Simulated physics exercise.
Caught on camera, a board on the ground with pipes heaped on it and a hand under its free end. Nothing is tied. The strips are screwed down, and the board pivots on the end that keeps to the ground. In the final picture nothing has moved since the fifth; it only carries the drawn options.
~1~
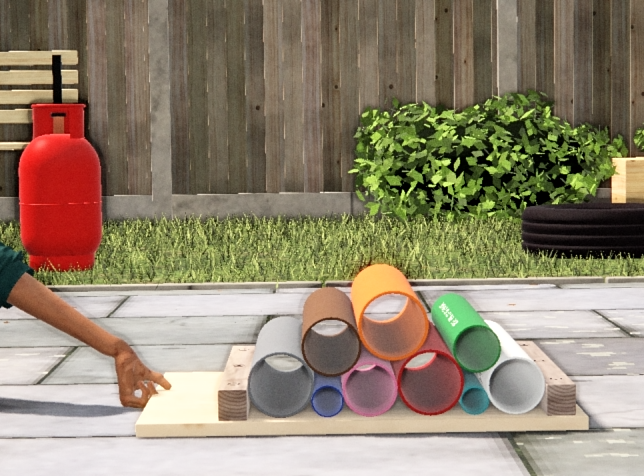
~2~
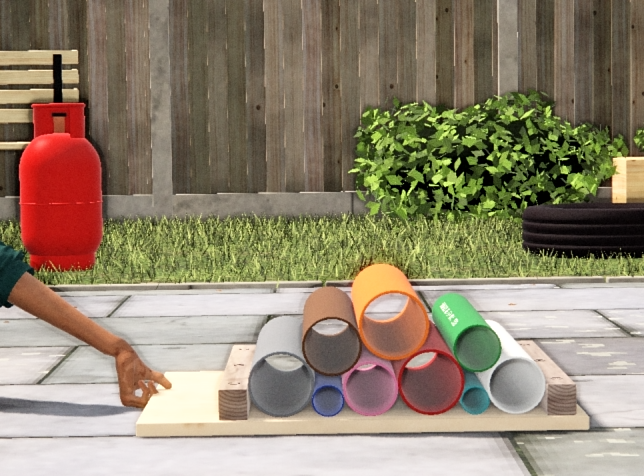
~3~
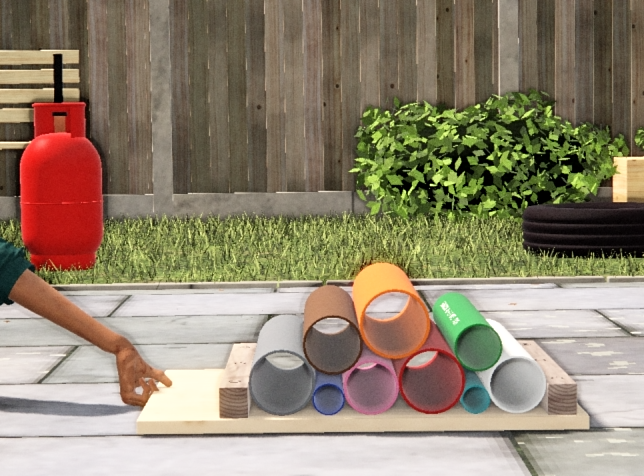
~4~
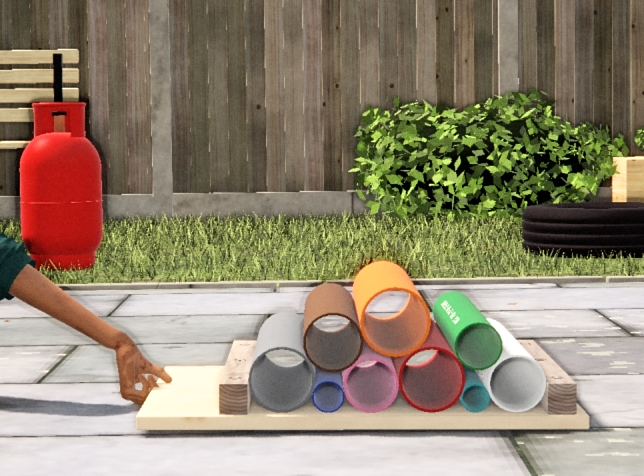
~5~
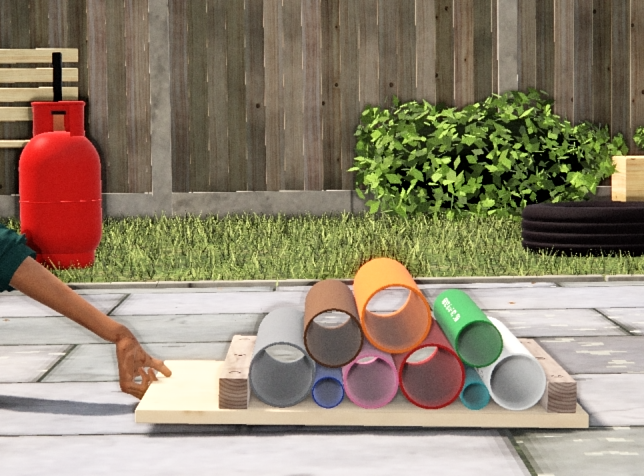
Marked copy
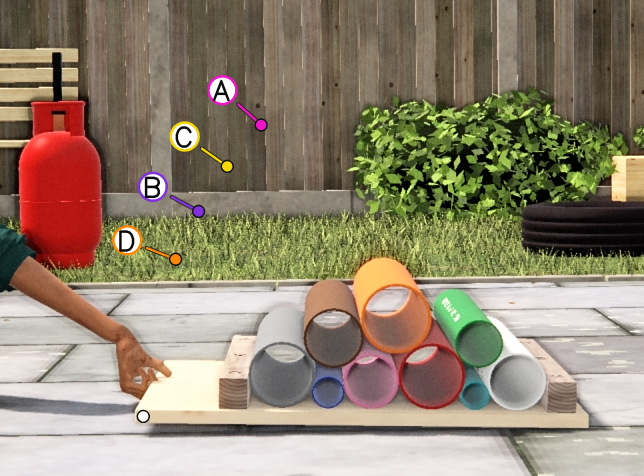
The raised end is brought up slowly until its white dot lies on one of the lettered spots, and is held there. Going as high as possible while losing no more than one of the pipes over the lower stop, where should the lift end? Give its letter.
The last mark within the limit is C.
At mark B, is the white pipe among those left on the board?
Yes, with B.
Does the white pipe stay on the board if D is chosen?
Yes.
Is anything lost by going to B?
No.
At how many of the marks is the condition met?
Three of the four.
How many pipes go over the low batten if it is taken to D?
With D, none.
On the marked copy, A at (261, 125); B at (199, 212); C at (227, 167); D at (175, 259); the white dot at (143, 416).
With C. Early on, board at 20°.
Further on, board at 36°.
At the end, board at 36°, one over the low batten (orange).
As for the rest, A three over the low batten (brown, green, orange); B none over the low batten; D none over the low batten.
